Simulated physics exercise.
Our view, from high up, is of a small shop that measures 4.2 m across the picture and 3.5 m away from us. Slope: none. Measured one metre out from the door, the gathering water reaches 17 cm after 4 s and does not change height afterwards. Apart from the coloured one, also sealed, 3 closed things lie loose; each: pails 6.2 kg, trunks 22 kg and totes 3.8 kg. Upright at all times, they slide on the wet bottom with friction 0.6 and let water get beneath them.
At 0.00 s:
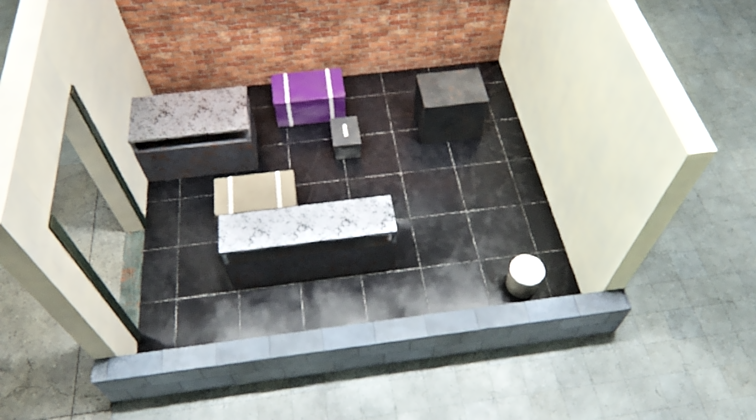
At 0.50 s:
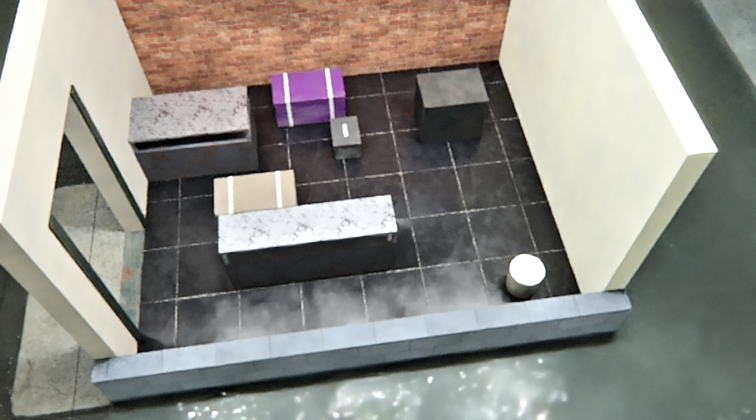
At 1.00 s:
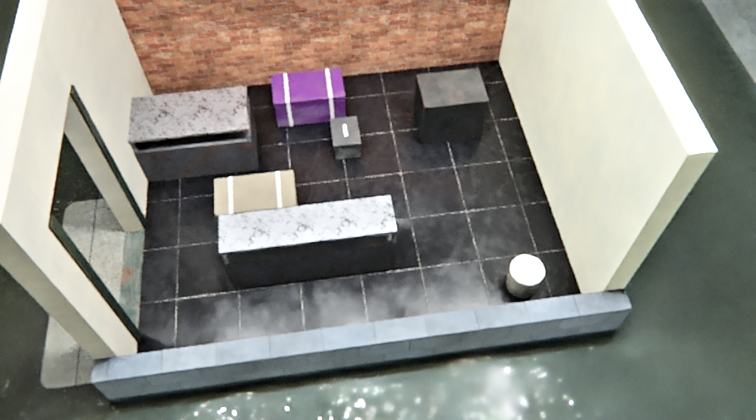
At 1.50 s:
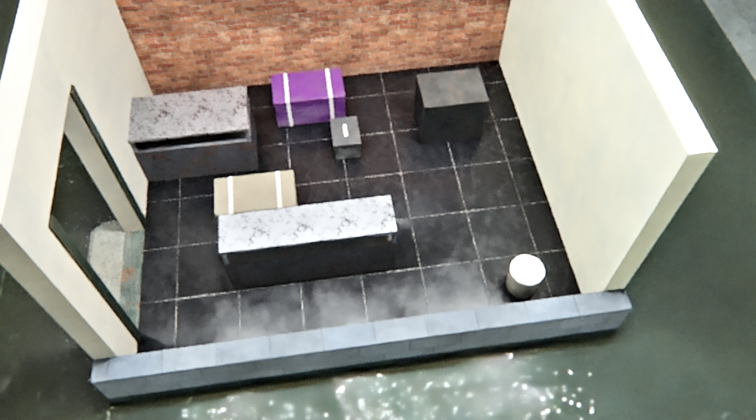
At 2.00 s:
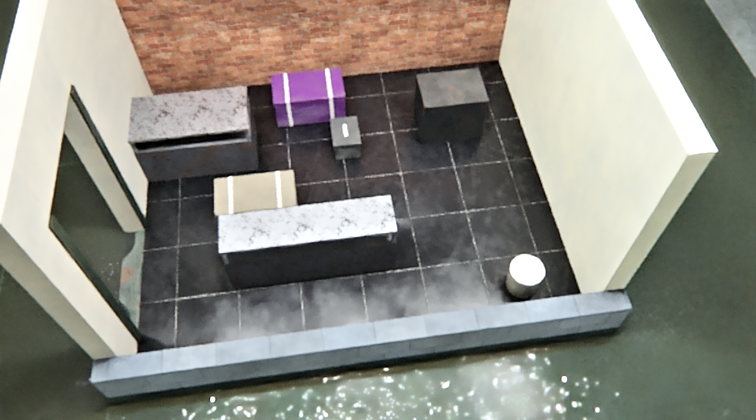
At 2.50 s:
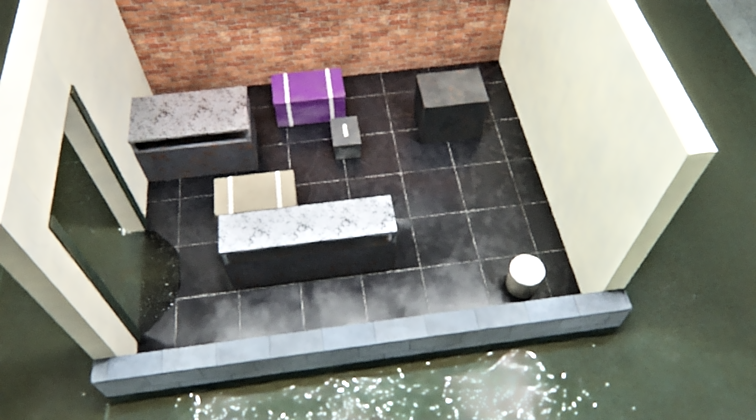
Water spreading around a small brick-backed shop and entering the doorway at left, the purple trunk and other furnishings staying still.
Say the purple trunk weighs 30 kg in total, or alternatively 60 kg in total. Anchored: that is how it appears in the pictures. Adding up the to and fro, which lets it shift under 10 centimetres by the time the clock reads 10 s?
The one that works is the first, 30 kg.
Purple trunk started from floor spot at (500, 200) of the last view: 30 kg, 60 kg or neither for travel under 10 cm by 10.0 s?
Note: Heavier only OK.
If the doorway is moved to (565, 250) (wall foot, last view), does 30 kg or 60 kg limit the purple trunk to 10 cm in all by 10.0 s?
For that position, the smaller mass succeeds.
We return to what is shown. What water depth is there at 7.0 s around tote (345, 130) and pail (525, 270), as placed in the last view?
Around 3 cm and 4 cm.
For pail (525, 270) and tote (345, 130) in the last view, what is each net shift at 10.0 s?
First 40 cm, then 20 cm.
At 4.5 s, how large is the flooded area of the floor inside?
I'd estimate close to 3.5 m2.
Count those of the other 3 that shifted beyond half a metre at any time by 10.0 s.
I get 1.
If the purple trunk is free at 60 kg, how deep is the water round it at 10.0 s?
Close to 3 cm deep.
After 3.5 s the purple trunk would be 0 cm from its start with 30 kg and 0 cm from its start with 60 kg; 0 cm of water round it then.
After 4.5 s the purple trunk would be 0 cm from its start with 30 kg and 0 cm from its start with 60 kg; 0 cm of water round it then.
After 7.0 s the purple trunk would be 0 cm from its start with 30 kg and 0 cm from its start with 60 kg; 1 cm of water round it then.
After 10.0 s the purple trunk would be 0 cm from its start with 30 kg and 0 cm from its start with 60 kg; 3 cm of water round it then.
